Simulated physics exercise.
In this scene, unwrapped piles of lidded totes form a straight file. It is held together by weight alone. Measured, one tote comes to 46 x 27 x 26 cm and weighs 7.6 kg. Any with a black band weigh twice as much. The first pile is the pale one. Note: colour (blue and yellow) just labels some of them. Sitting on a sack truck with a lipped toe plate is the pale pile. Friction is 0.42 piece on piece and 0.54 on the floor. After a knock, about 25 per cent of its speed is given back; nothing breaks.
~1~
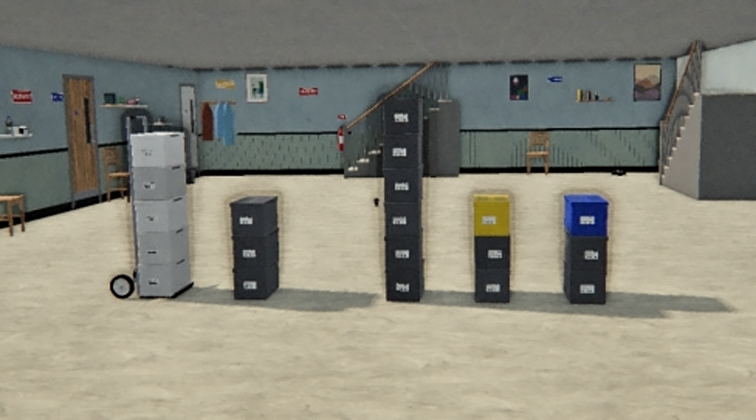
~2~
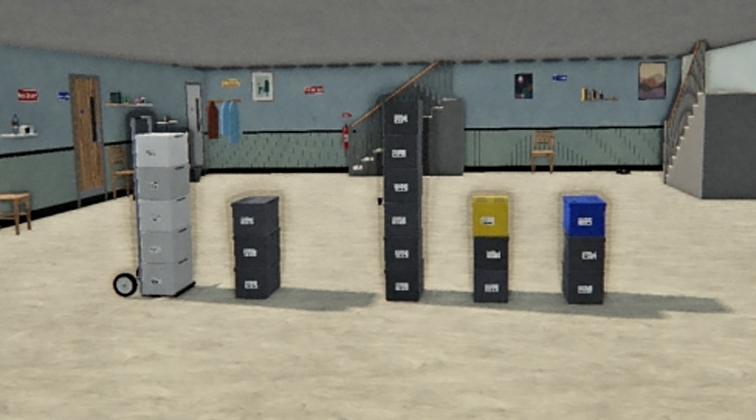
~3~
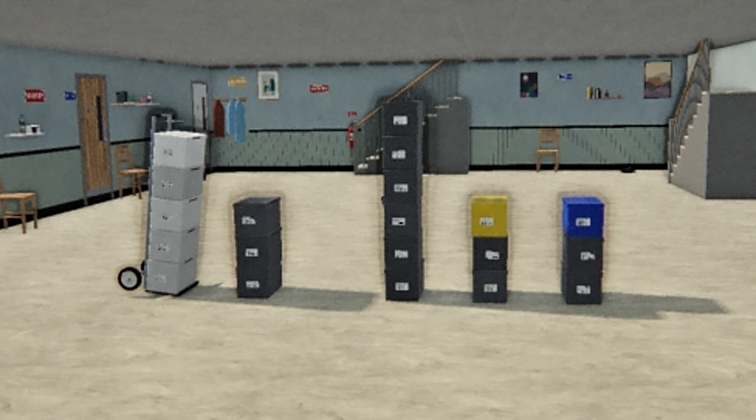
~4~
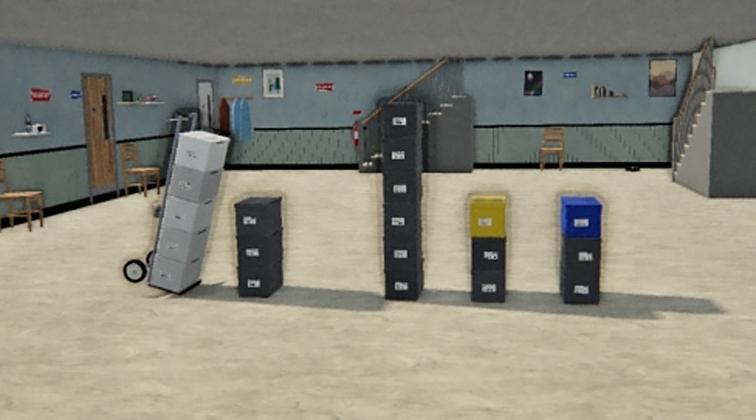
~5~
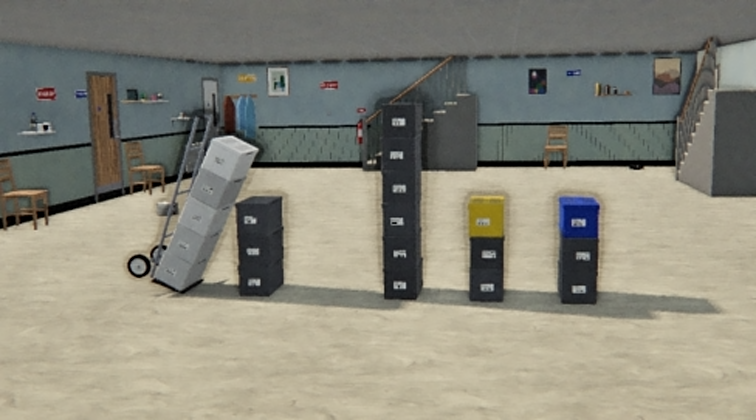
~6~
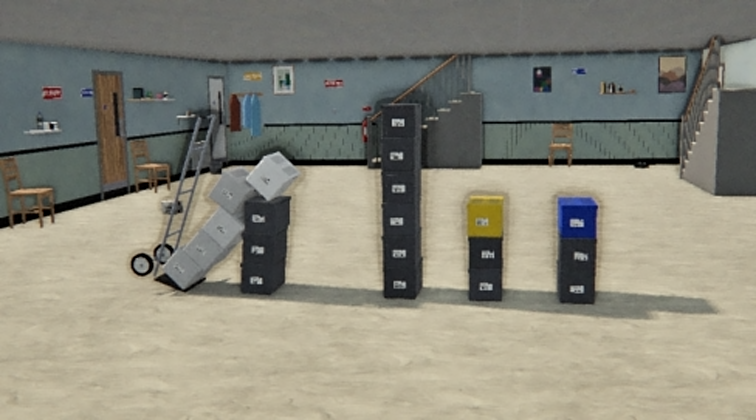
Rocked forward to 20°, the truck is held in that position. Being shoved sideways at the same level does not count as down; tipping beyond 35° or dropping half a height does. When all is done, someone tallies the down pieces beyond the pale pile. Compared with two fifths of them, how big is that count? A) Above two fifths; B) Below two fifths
(B) Below two fifths.
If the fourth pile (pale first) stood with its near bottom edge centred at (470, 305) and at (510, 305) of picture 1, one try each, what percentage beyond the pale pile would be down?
Try 1: Around 20 %; try 2: Around 20 %.
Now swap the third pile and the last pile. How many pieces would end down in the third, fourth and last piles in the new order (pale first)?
After the swap, the third pile would have 0 down, the fourth 0 and the last 0.
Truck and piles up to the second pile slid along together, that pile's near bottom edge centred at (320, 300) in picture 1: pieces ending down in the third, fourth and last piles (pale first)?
Down per pile: Third 6; fourth 3; last 2.
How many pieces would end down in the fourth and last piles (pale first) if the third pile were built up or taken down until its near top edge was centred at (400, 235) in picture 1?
Counts down - fourth: 0; last: 0.
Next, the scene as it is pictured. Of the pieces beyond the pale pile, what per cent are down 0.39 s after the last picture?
It's 0 percent at that point.
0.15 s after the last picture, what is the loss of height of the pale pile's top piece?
The top piece is some 20 centimetres lower than at the start.
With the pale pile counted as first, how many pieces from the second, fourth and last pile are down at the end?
Pieces by pile: Second 3, fourth 0, last 0.
Then, 0.15 s on from the sixth picture, 4 of the pale pile down; none of the 15 other totes down, 3 disturbed.
Then, 0.39 s on from the sixth picture, 5 of the pale pile down; none of the 15 other totes down, 3 disturbed.
Then, 0.63 s on from the sixth picture, 5 of the pale pile down; 3 of the 15 other totes down.
Finally, 5 of the pale pile down; 3 of the 15 other totes down; yellow tote unmoved; blue tote unmoved. That is 20 per cent. Seen by the last camera, middles, yellow tote near (486, 216), blue tote near (577, 217).
